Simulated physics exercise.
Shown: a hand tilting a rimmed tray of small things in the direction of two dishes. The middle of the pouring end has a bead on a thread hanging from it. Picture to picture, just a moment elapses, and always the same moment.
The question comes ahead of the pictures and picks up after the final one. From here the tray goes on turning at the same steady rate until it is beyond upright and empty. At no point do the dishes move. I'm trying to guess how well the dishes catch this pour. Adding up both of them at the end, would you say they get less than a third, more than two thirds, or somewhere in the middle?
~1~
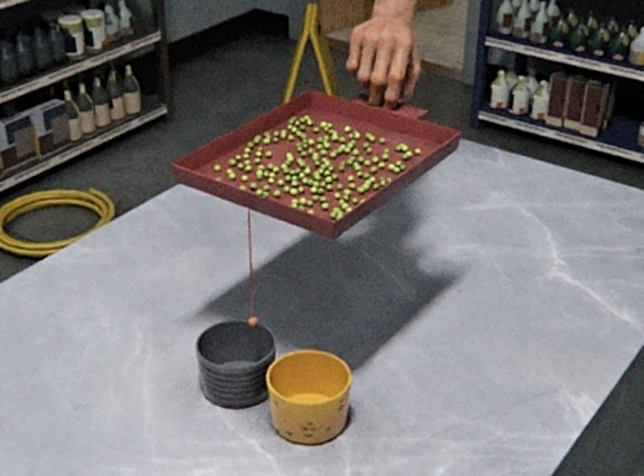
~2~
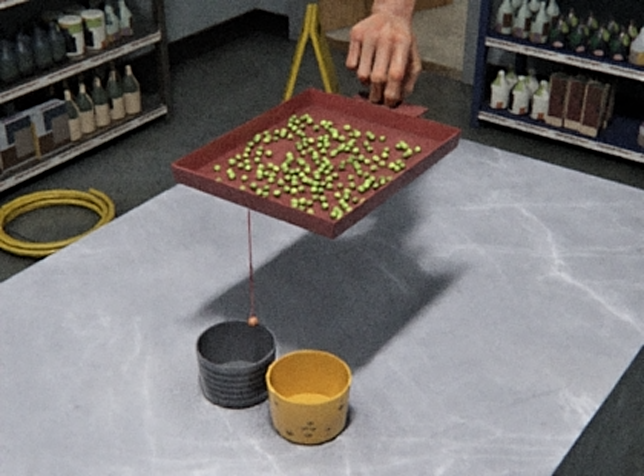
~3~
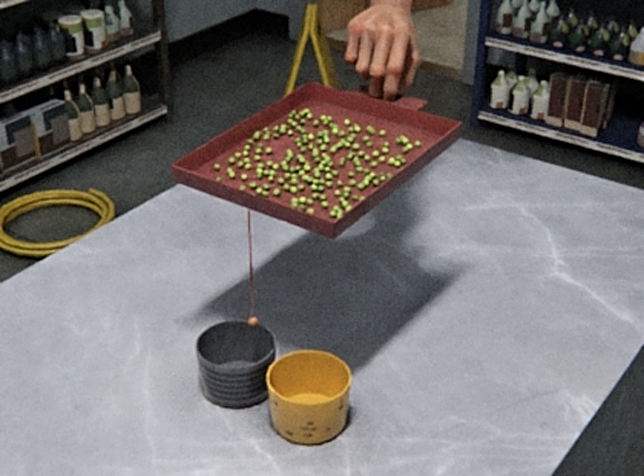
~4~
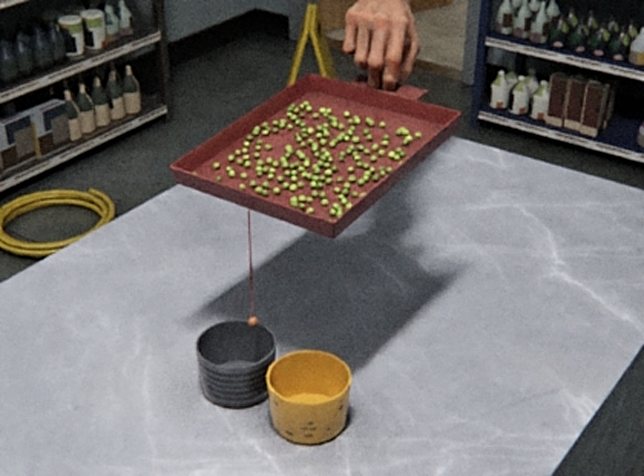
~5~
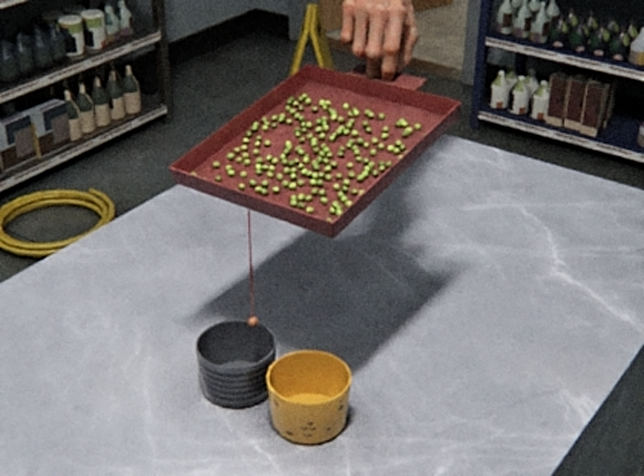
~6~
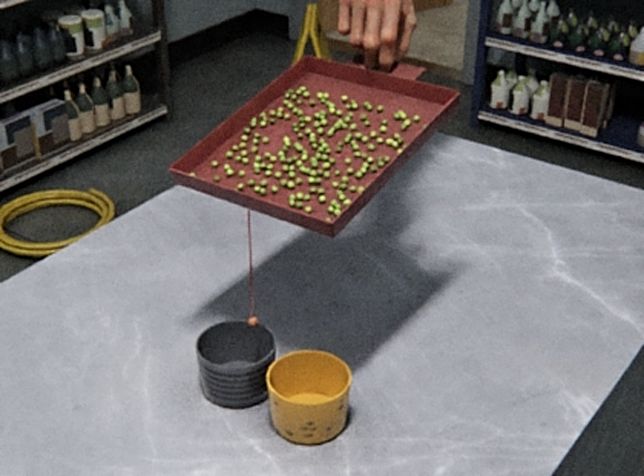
Looks to me like the dishes keep less than one part in three.
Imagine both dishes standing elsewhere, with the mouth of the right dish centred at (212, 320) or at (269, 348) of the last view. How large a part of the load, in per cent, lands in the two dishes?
First position: Some 10 %; second position: Some 20 %.
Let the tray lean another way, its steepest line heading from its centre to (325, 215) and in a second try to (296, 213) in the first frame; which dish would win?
The first tilt favours the right-side dish and the second the right-side dish.
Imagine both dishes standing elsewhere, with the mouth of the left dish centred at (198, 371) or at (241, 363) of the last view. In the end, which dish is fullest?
Run 1: The one on the left side. Run 2: The one on the left side.
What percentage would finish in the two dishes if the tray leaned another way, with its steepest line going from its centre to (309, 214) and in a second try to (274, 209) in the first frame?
80 % then 60 %, roughly.
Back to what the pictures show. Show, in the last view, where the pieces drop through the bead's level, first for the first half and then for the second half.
I'd put it at roughly (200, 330), and after that at roughly (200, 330).
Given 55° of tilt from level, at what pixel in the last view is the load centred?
Load centre: Approx. (243, 190).
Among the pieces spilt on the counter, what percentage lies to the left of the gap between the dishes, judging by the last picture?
Roughly 90 in a hundred.
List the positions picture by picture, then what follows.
In the first picture, corners of the pouring end at (175, 164) and (334, 220), level; middle of the load at (317, 164), dried peas; left dish at (211, 381); right dish at (284, 416); bead on its thread at (253, 322).
In the second picture, corners of the pouring end at (175, 164) and (334, 220), level; middle of the load at (317, 163).
In the third picture, corners of the pouring end at (174, 165) and (333, 220), tipped barely, level across its low end; middle of the load at (317, 160).
In the fourth picture, corners of the pouring end at (173, 165) and (333, 220), tipped a little, level across its low end; middle of the load at (317, 155).
In the fifth picture, corners of the pouring end at (173, 166) and (332, 220), tipped a little, level across its low end; middle of the load at (316, 150).
In the sixth picture, corners of the pouring end at (172, 167) and (331, 220), tipped a little, level across its low end; middle of the load at (314, 146); left dish at (211, 381); right dish at (284, 416).
Soon, tray tipped steeply; all on the tray.
A while on, tray tipped right over; nearly all on the tray; a stray few outside both; a stray few in the air.
Towards the end, tray tipped past a quarter turn; a stray few in the right dish; about a quarter in the left dish; most outside both.
Finally, tray tipped past a quarter turn; a stray few in the right dish; about a quarter in the left dish; most outside both.
